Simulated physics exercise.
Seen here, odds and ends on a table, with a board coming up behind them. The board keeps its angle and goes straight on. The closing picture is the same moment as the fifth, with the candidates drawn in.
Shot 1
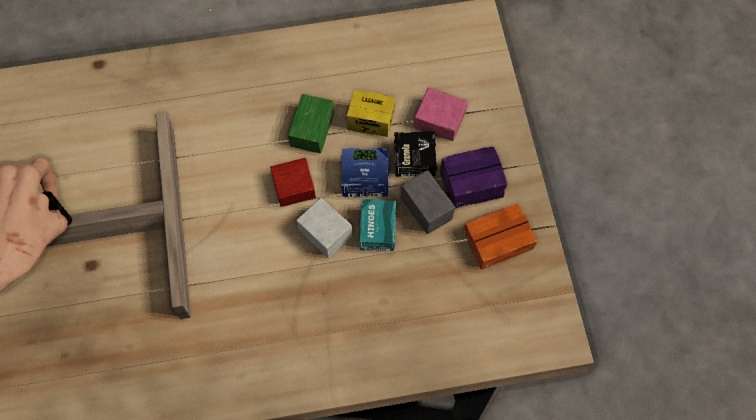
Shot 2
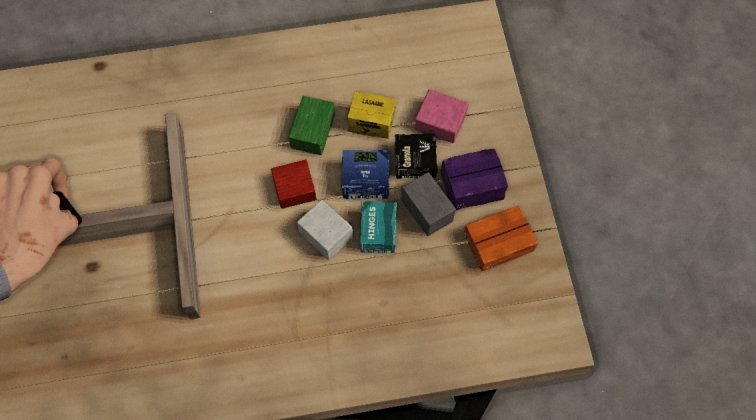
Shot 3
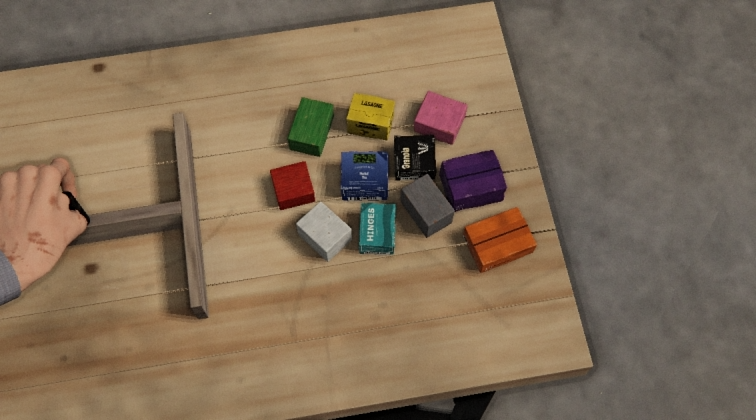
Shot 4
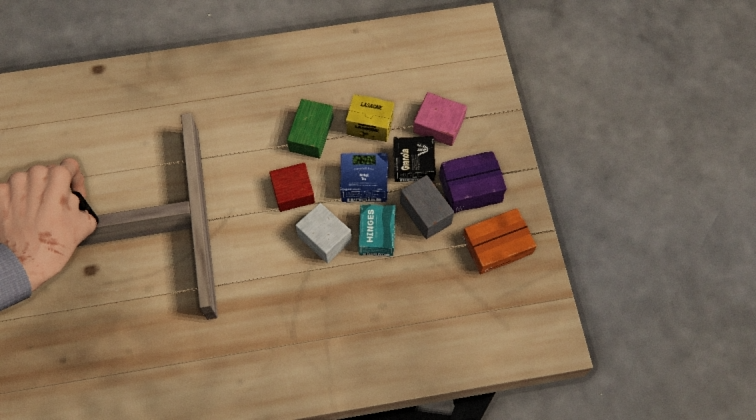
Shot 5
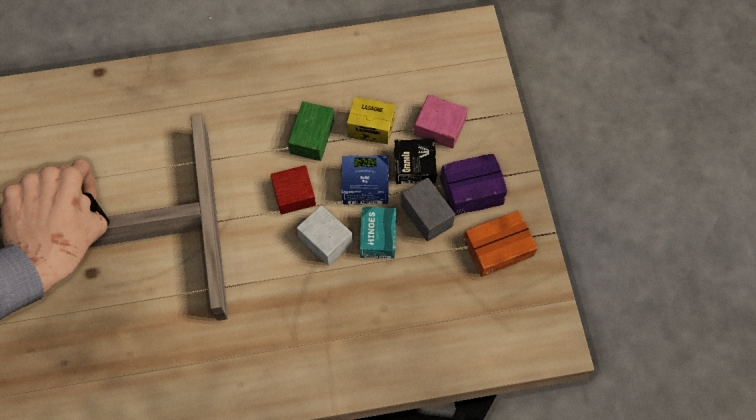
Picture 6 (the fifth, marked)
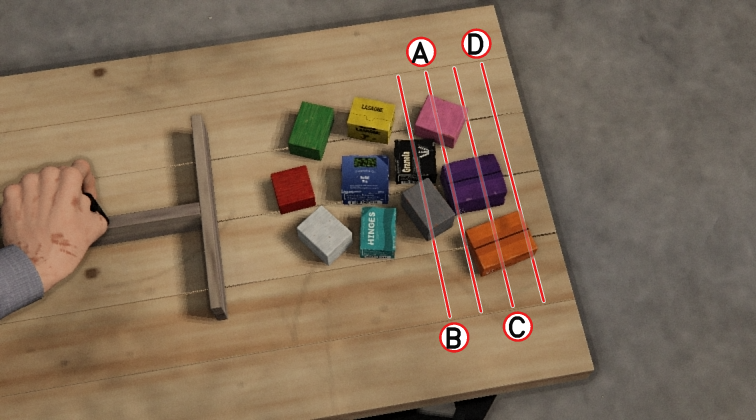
On a wooden table, a hand slid a T-shaped wooden board slowly a short way to the right, toward a cluster of colourful blocks and small boxes, which stayed where they were.
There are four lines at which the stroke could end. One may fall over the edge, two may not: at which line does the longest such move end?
The farthest such stop is B.
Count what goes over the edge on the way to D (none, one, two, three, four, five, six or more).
By then, six or more.
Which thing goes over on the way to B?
It is the purple box.
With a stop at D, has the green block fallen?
No.
On the marked copy, A at (452, 185); B at (422, 189); C at (482, 180); D at (511, 175).
Taking B. A third of the way, board (284, 194); red block (309, 188); orange box (500, 243).
Two thirds of the way, board (362, 182); purple box (502, 183); black packet (464, 146).
When it is over, board (419, 173); purple box over the edge; black packet (517, 136); one fallen.
As for the rest, A drops four; C drops six; D drops eight.
